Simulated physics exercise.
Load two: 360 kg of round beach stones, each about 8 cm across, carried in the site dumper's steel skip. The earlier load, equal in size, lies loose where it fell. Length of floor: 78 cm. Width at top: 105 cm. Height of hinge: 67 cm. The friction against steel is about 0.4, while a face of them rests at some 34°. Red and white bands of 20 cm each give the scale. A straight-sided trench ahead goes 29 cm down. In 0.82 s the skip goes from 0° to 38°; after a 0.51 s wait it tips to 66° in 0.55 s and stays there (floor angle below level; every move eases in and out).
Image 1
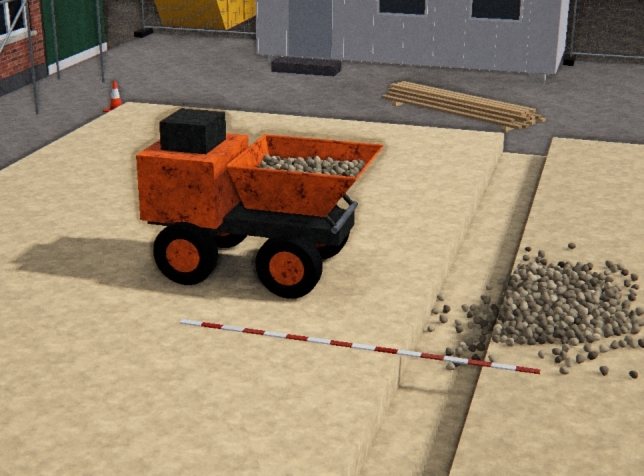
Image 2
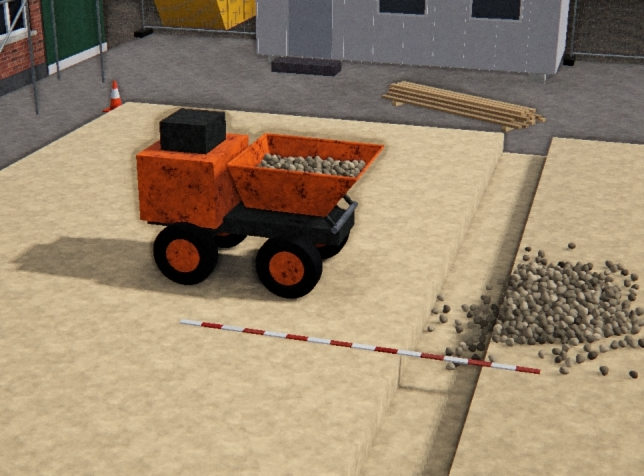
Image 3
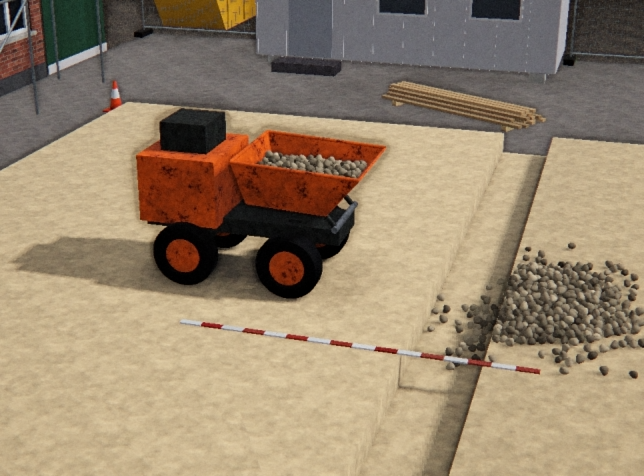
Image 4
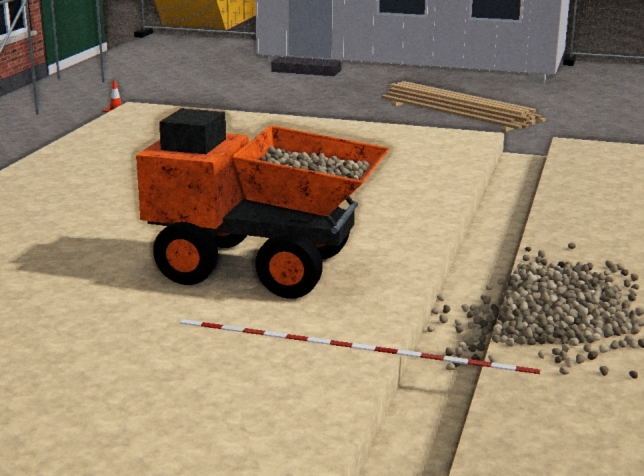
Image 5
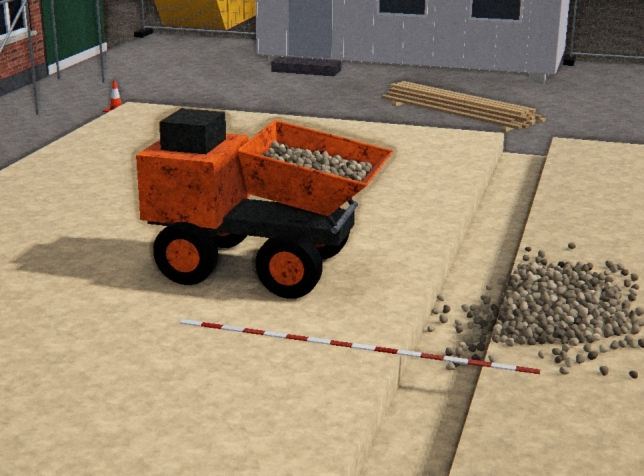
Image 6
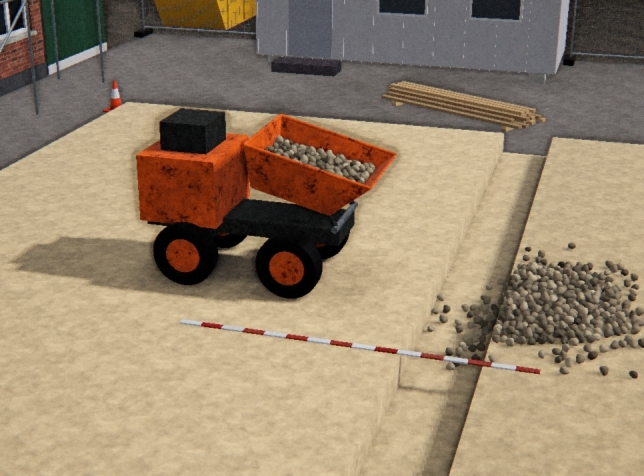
An orange dumper loaded with grey stones stood still on sandy ground, facing a trench with a loose heap of stones at its far side, while its skip slowly tilted forward a little.
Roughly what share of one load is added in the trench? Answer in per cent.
I would say 96 per cent.
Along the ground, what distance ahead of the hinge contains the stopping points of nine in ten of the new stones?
Roughly 140 cm ahead of it.
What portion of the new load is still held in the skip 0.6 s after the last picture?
Close to 100 in a hundred.
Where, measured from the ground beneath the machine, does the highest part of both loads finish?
The top ends about 24 cm above the ground.
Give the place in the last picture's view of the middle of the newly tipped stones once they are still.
The centre sits about (458, 313).
Then, 0.3 s after the last picture the floor is at 32°; in per cent of one load, 100 in the skip, 8 in the trench, 92 past the trench; the foremost stones are past the picture's edge.
Then, 0.6 s after the last picture the floor is at 38°; in per cent of one load, 100 in the skip, 8 in the trench, 92 past the trench; the foremost stones are past the picture's edge.
Then, 2.0 s after the last picture the floor is at 66°; in per cent of one load, 57 in the skip, 13 short of the trench, 39 in the trench, 92 past the trench; the foremost stones are past the picture's edge.
Then, 4.6 s after the last picture the floor is at 66°; in per cent of one load, 0 in the skip, 4 short of the trench, 104 in the trench, 92 past the trench; the foremost stones are past the picture's edge. Net gain in the trench, 96.
